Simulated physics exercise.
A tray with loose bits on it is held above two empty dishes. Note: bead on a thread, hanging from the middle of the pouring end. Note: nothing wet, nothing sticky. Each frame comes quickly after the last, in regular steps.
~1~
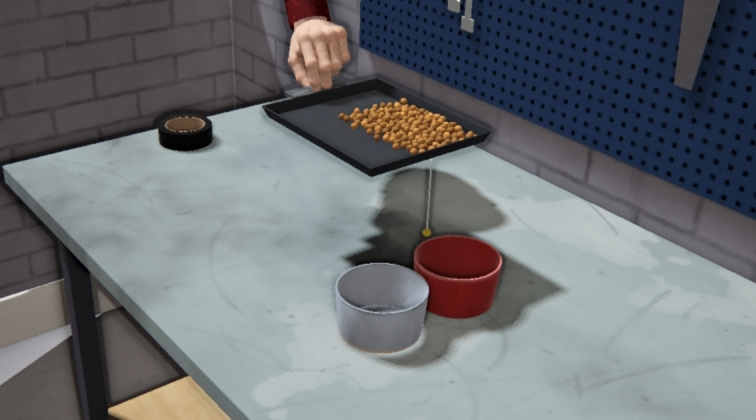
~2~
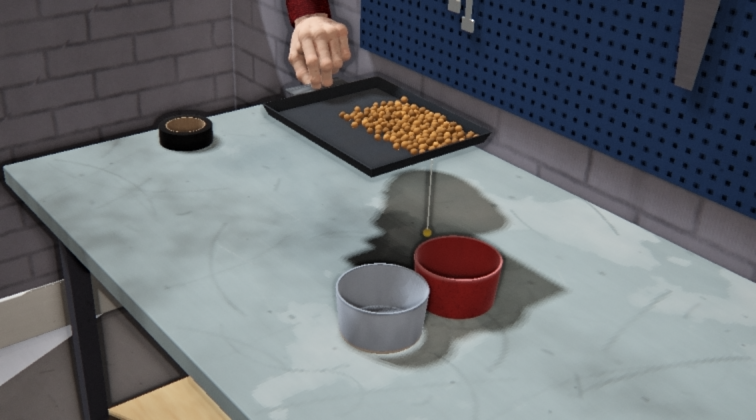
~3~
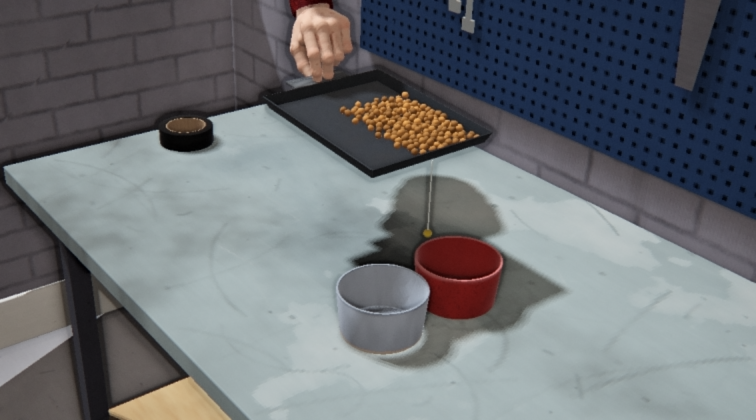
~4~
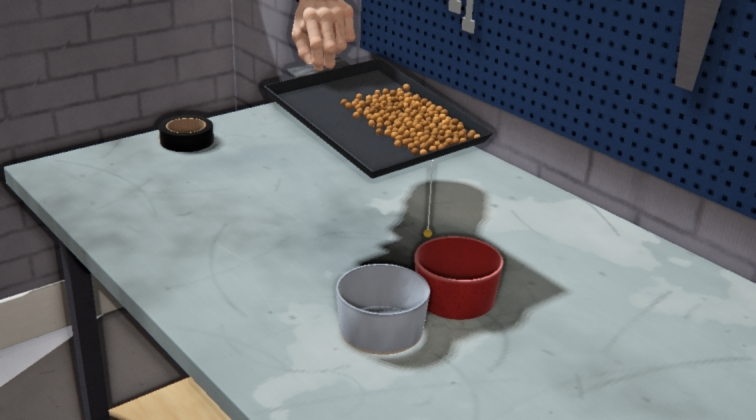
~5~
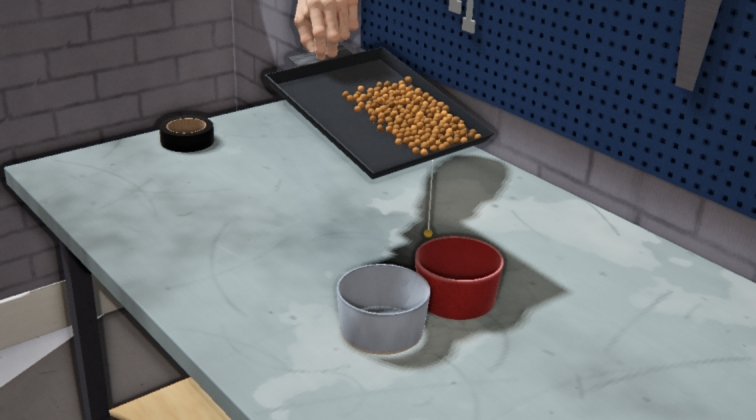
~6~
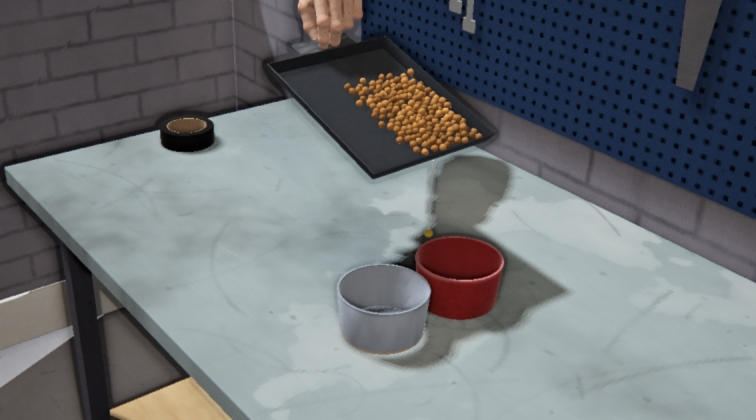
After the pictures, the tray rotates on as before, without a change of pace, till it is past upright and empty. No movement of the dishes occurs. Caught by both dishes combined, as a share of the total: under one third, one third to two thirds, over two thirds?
Over two thirds.
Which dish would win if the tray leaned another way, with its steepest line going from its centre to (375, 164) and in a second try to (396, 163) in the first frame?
Heading one - the leftward dish; heading two - the leftward dish.
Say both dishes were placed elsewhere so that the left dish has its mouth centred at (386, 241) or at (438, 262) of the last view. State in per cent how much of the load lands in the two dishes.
Trial 1 0%, trial 2 70%.
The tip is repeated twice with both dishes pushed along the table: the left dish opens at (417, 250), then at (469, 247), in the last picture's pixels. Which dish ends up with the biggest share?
Placement one gives the one at left, placement two gives the one at left.
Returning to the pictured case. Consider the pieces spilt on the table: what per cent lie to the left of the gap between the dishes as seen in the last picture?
Near 20 per cent.
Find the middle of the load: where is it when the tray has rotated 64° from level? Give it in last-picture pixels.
The middle of the pieces shows up near (437, 139).
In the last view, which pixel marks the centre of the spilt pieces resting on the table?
Approximate centre, last frame: (524, 298).
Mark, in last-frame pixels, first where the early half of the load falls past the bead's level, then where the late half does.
(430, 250) first, (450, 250) later.
Just after the last frame, tray tipped steeply; almost all on the tray; just a few in the left dish; just a few in the right dish; just a few in the air.
A moment on, tray tipped past a quarter turn; roughly a third in the left dish; roughly half in the right dish; about a tenth outside both; about a tenth in the air.
Further on, tray tipped past a quarter turn; roughly a third in the left dish; roughly half in the right dish; about a tenth outside both.
When it is over, tray tipped past a quarter turn; roughly a third in the left dish; roughly half in the right dish; about a tenth outside both.
